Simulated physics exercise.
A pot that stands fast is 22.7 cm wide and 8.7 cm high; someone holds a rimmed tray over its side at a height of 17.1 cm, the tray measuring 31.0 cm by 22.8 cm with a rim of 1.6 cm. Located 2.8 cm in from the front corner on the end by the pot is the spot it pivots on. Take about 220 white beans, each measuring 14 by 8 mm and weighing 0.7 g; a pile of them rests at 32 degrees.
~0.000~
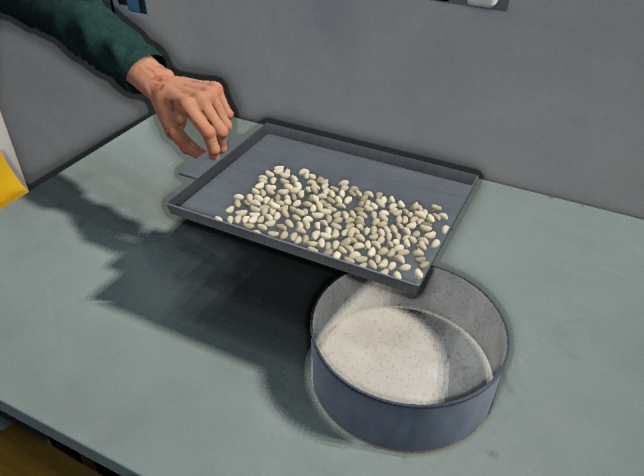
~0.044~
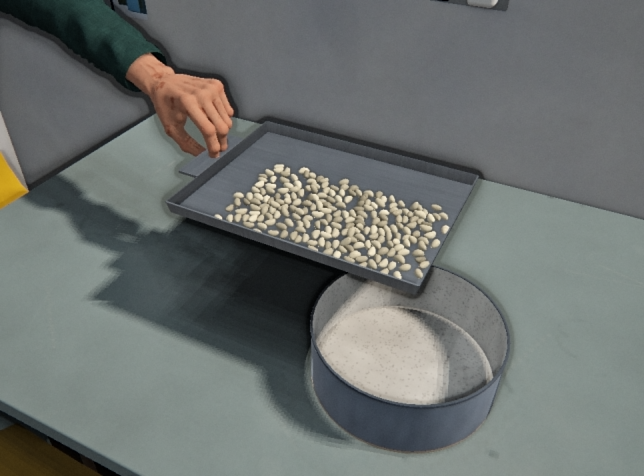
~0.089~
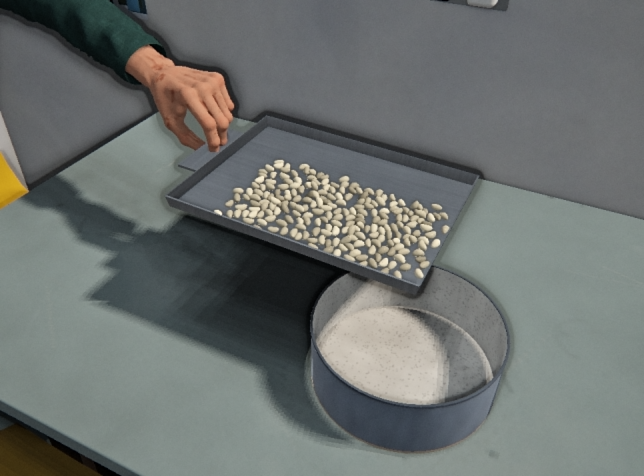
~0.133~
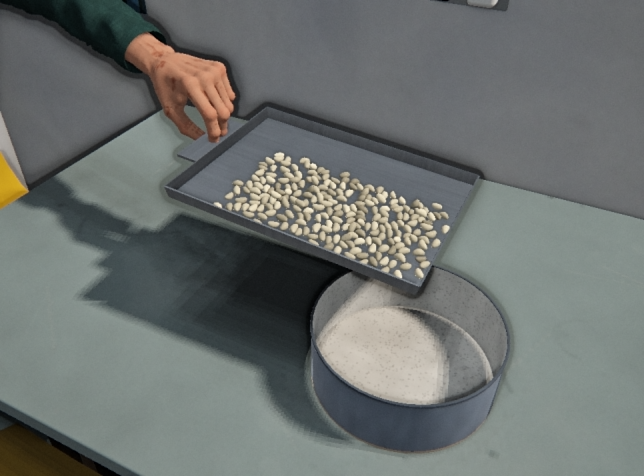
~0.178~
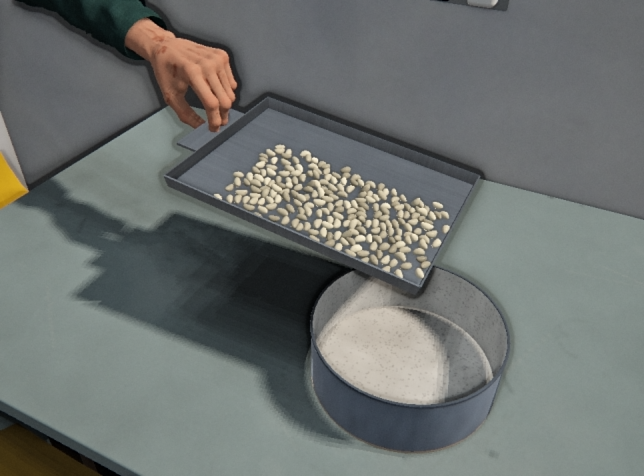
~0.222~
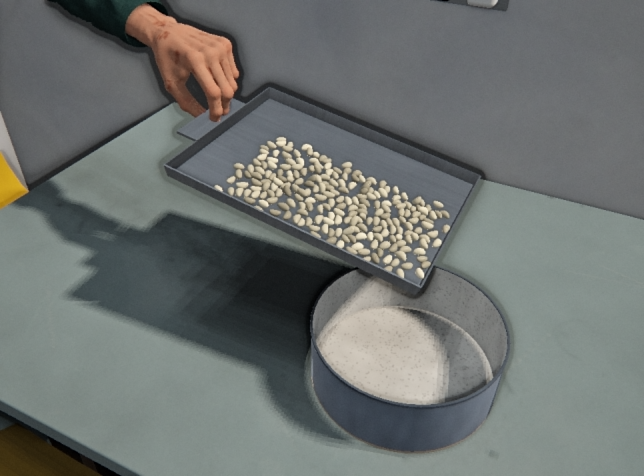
At the start, a hand pinches the left end of a rimmed gray tray of white beans, held nearly level above a round pot on a table. The hand then rises slightly, lifting that end so the tray slopes gently down toward the pot, while the beans stay spread across it.
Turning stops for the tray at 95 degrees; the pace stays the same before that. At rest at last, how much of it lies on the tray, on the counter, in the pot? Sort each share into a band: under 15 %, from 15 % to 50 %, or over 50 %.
Tray: Under 15 %; counter: From 15 % to 50 %; pot: Over 50 %.
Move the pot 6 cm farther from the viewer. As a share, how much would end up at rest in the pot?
It would come to roughly 85 percent.
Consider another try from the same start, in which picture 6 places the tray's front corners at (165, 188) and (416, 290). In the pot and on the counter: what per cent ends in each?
Pot 70; counter 30.
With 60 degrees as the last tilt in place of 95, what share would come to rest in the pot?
Roughly 35 %.
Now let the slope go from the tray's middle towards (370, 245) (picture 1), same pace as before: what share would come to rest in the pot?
About 95 per cent.
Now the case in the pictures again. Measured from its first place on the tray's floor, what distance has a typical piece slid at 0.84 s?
Displacement on the tray: Roughly 8 cm.
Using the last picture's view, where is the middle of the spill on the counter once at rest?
Around (512, 307).
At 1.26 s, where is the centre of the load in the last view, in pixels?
The middle of the load should be at about (455, 242) by then.
After 0.84 s, tilt 50 degrees; the tray holds 100 %, the pot 0 %.
Then, at 1.26 s, tilt 77 degrees; the tray holds 60 %, the pot 25 %.
After 1.76 s, tilt 95 degrees; the tray holds 5 %, the pot 70 %.
By 3.0 s all is still; tray 0 %, counter 25 %, pot 75 %.
